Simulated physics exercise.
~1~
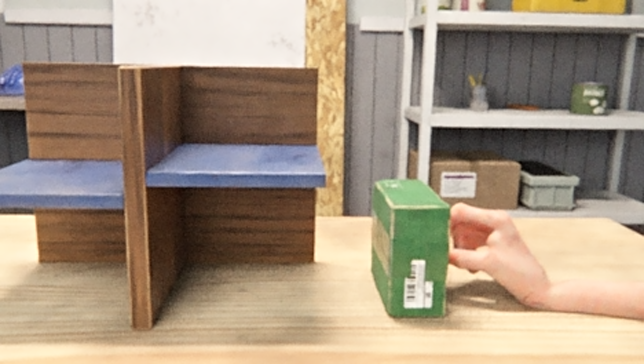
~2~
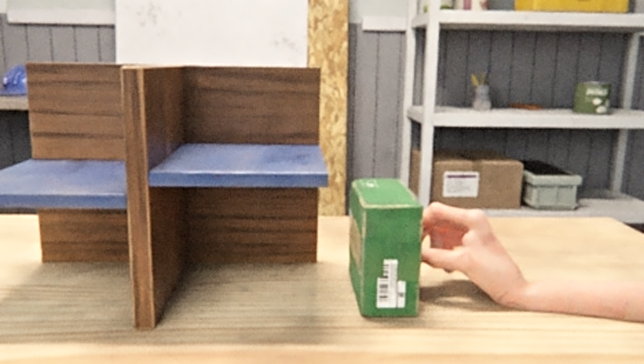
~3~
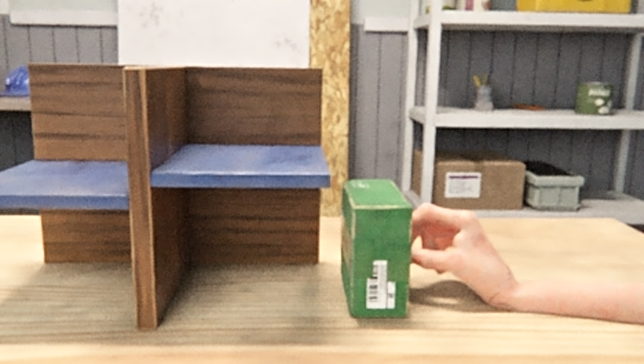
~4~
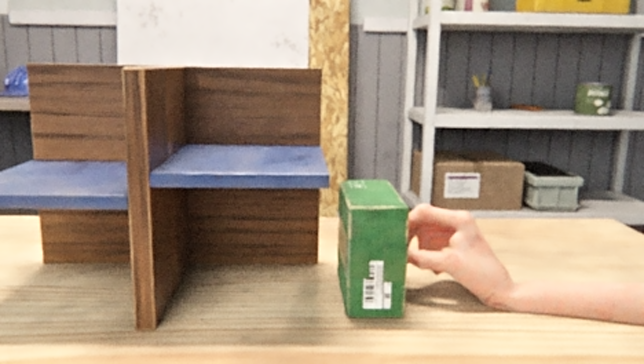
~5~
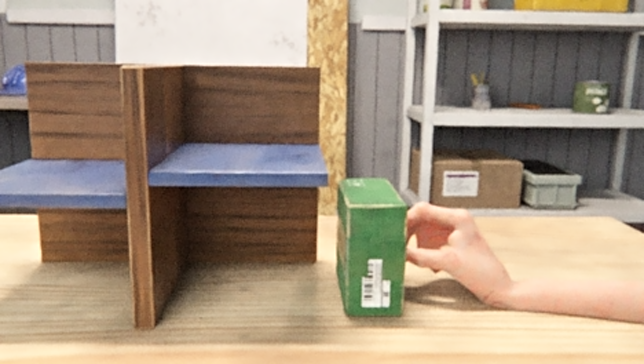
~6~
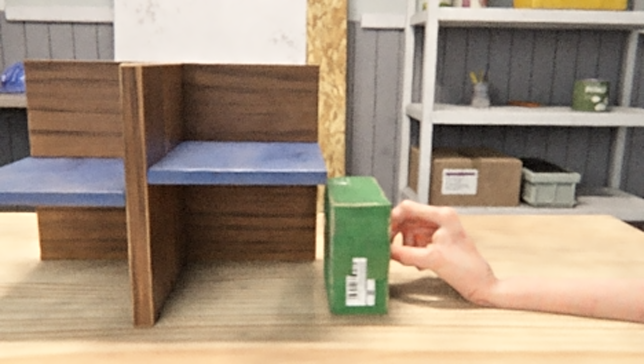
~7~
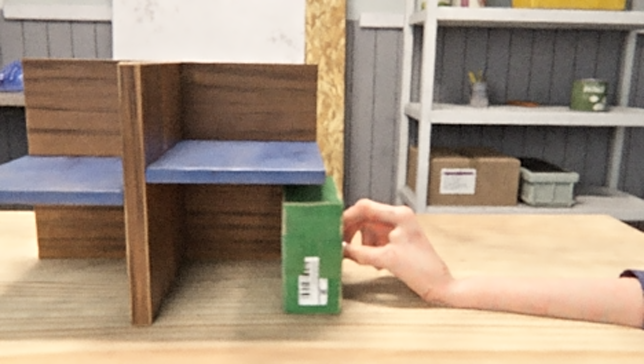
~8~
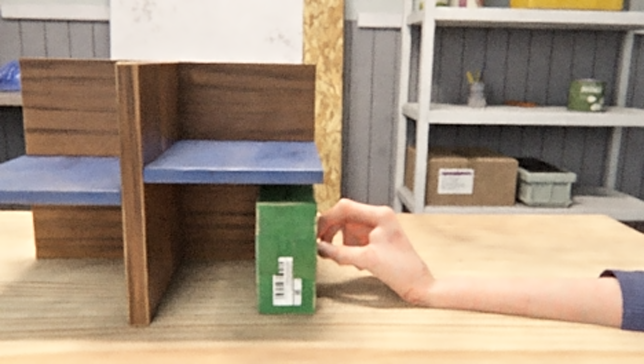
In a workroom with grey panelled walls and storage racks behind, a slightly swaying camera looks across a pale wooden tabletop. On the left stands a dark brown wooden unit with blue shelves on either side of an upright divider, and to its right is a green box with a barcode, a hand at its right side. The hand pushes the upright box left, then slows almost to a stop just short of the opening. It pushes on, and the box passes beneath the edge of the right blue shelf. At the end the box stands upright under that shelf, the fingers still close behind it.
